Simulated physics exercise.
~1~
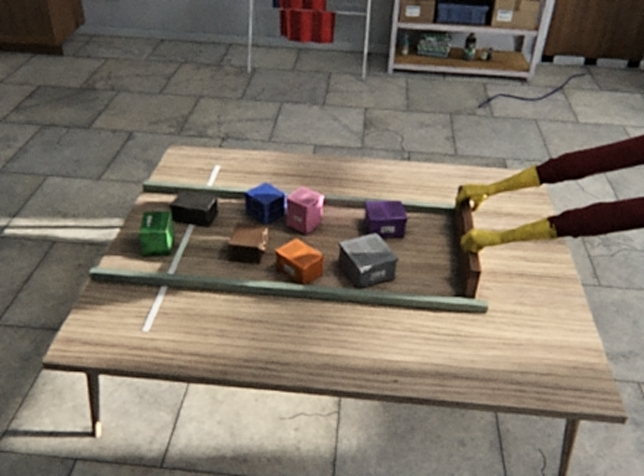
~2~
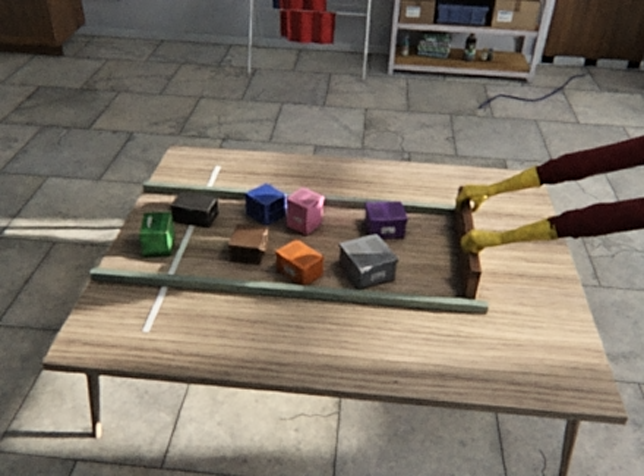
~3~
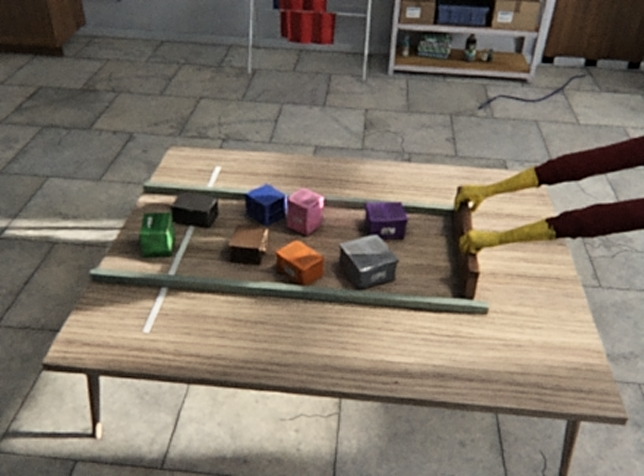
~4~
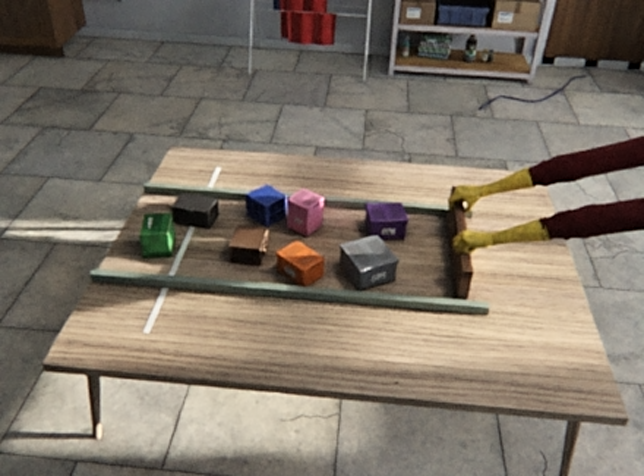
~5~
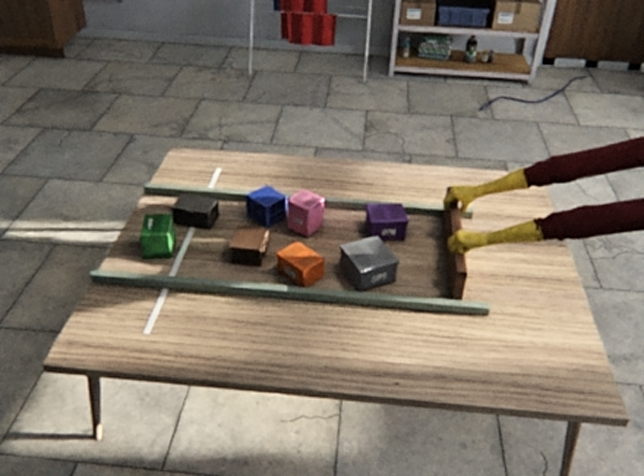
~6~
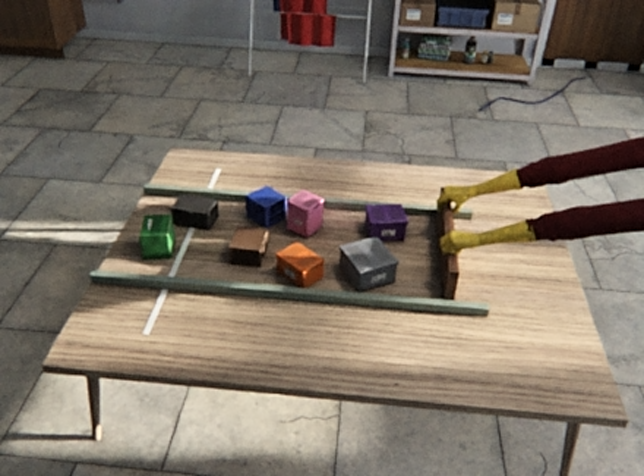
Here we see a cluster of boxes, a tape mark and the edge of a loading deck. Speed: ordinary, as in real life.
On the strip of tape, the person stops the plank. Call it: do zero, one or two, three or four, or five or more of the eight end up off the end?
One or two end up off it.
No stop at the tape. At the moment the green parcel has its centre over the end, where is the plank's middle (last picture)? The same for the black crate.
The middle is at (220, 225) when it's the green parcel, and at (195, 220) when it's the black crate.
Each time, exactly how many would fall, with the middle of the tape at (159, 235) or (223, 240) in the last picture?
First 6, second 0.
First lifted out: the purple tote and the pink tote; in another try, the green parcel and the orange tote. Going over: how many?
Well, the first time you'd get 1, and the next time 1.
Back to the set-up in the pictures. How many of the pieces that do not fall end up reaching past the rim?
The overhang total is 2.
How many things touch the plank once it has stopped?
In total, 2.
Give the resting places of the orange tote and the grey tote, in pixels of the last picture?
Going in order: First (111, 258), then (161, 240).
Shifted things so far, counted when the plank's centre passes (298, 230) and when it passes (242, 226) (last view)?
First 6, after that 8.
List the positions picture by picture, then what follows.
In the first picture, green parcel (157, 234); black crate (194, 209); brown crate (248, 243); plank (466, 240); tape (188, 234).
In the second picture, black crate (195, 209); plank (466, 241).
In the third picture, brown crate (248, 245); orange tote (300, 264).
In the fourth picture, green parcel (158, 235); pink tote (305, 213).
In the fifth picture, black crate (196, 211); grey tote (368, 264).
In the sixth picture, green parcel (158, 237); black crate (195, 212); brown crate (249, 246); plank (447, 242); tape (188, 237).
A little later, none off yet; green parcel at rest near (158, 237); black crate at rest near (195, 212); brown crate at rest near (249, 246).
Next, none off yet; green parcel at rest near (158, 237); black crate moving near (193, 212); brown crate shifted about its own width near (206, 243).
When it is over, the number that fall off is one or two; down, black crate and green parcel.
